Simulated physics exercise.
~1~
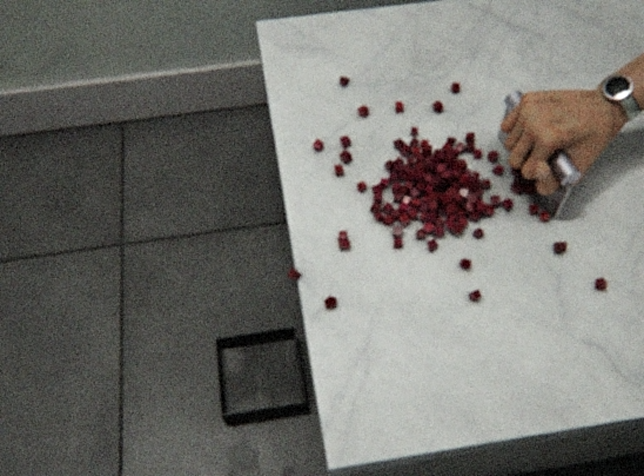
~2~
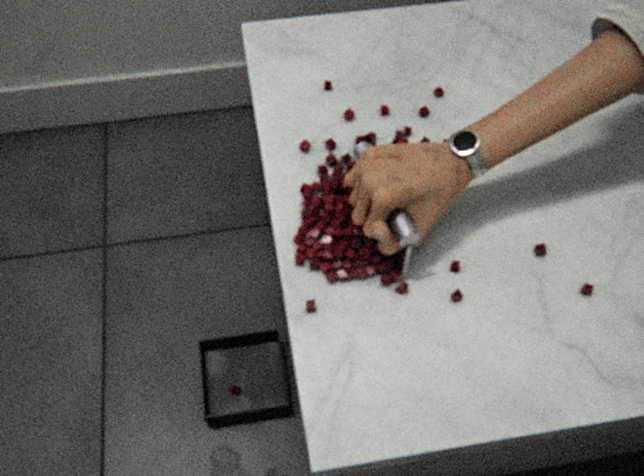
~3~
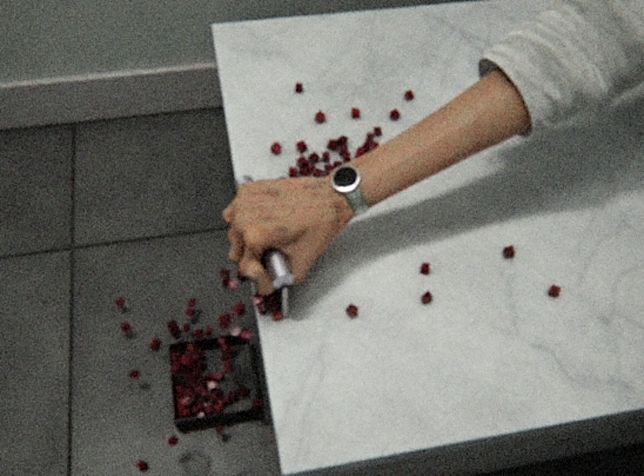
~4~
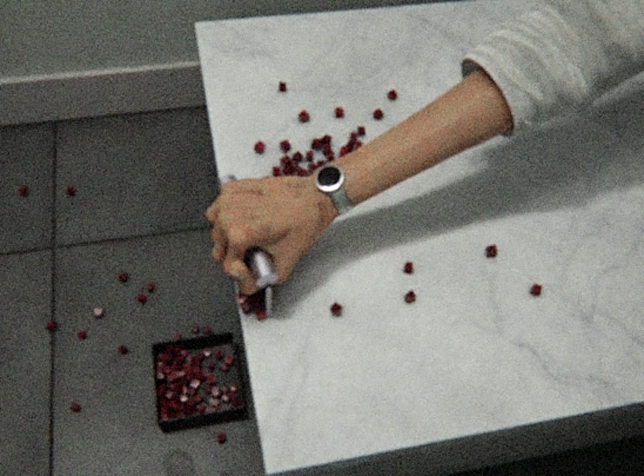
Hand with a scraper sweeping dark red cubes left off a pale marble table, many landing in a black tin, others scattering.
